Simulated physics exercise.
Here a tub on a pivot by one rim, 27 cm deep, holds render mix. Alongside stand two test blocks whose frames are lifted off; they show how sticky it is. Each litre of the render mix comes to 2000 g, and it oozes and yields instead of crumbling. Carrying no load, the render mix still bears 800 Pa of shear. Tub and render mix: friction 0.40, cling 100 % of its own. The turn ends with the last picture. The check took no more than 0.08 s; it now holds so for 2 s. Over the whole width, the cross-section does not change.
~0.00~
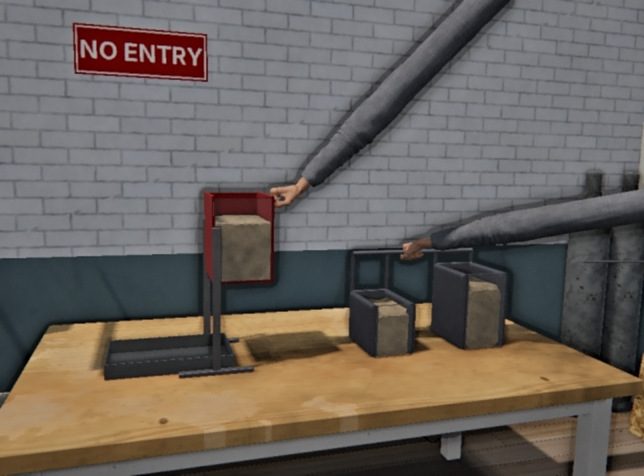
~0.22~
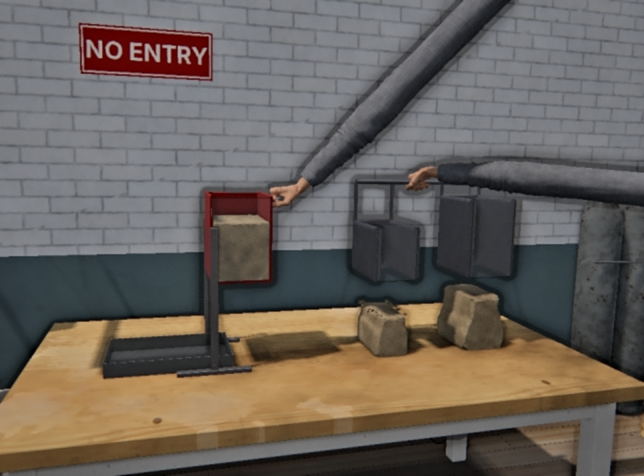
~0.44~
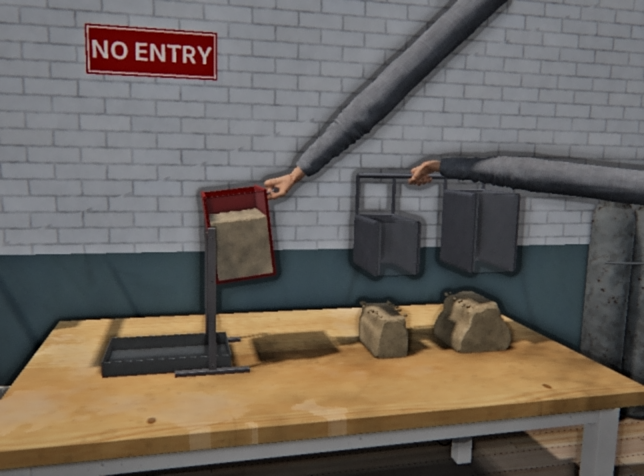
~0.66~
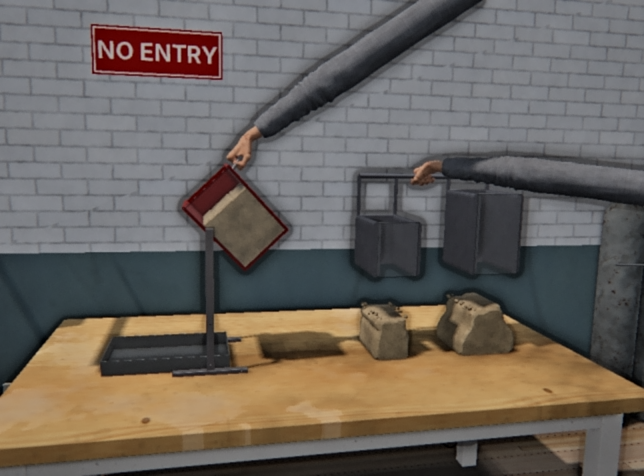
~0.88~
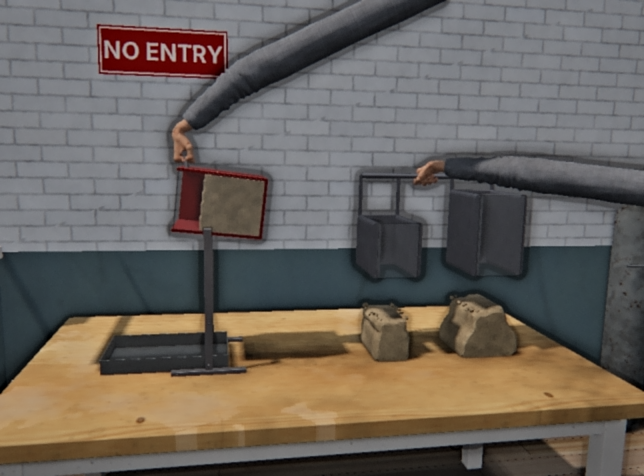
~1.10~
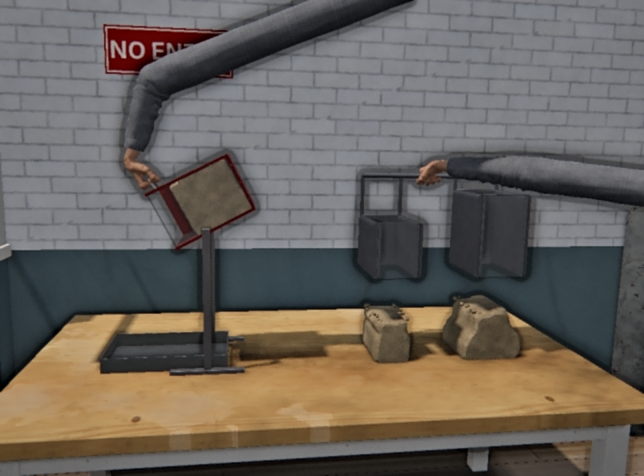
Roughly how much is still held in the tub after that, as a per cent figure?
The amount still held in the tub is about 36 per cent.
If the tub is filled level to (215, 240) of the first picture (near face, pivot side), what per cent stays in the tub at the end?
Then roughly 45 %.
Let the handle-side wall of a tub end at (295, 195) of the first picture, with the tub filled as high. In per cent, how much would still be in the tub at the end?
I'd guess around 20 per cent remains.
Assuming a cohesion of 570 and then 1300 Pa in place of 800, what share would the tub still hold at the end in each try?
First 25 %, second 100 %.
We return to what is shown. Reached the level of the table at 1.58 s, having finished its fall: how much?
At that moment, near 0 % is down.
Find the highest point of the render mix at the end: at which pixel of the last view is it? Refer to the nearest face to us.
The highest point sits at around (248, 202).
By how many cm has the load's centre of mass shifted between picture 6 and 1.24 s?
Roughly 4 centimetres.
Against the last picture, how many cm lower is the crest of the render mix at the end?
About 13 cm.
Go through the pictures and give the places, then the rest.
In the first picture, handle-side rim at (272, 197), tilt 0 degrees; highest point of the render mix at (223, 223); test blocks 15 cm, 24 cm high (left to right).
In the second picture, handle-side rim at (270, 197), tilt 0 degrees; highest point of the render mix at (221, 223); test blocks 15 cm, 21 cm high (left to right).
In the third picture, handle-side rim at (264, 191), tilt 7 degrees; highest point of the render mix at (261, 217); test blocks 15 cm, 18 cm high (left to right).
In the fourth picture, handle-side rim at (227, 168), tilt 43 degrees; highest point of the render mix at (243, 190); test blocks 15 cm, 18 cm high (left to right).
In the fifth picture, handle-side rim at (178, 171), tilt 84 degrees; highest point of the render mix at (210, 176); test blocks 15 cm, 18 cm high (left to right).
In the sixth picture, handle-side rim at (147, 196), tilt 117 degrees; highest point of the render mix at (220, 162); test blocks 15 cm, 18 cm high (left to right).
By 1.24 s, the tub is at 117 degrees and holds 100 %.
By 1.41 s, the tub is at 117 degrees and holds 69 %.
By 1.58 s, the tub is at 117 degrees and holds 36 %.
By 1.75 s, the tub is at 117 degrees and holds 36 %.
By 3.10 s, at the end, the tub is at 117 degrees and holds 36 %.
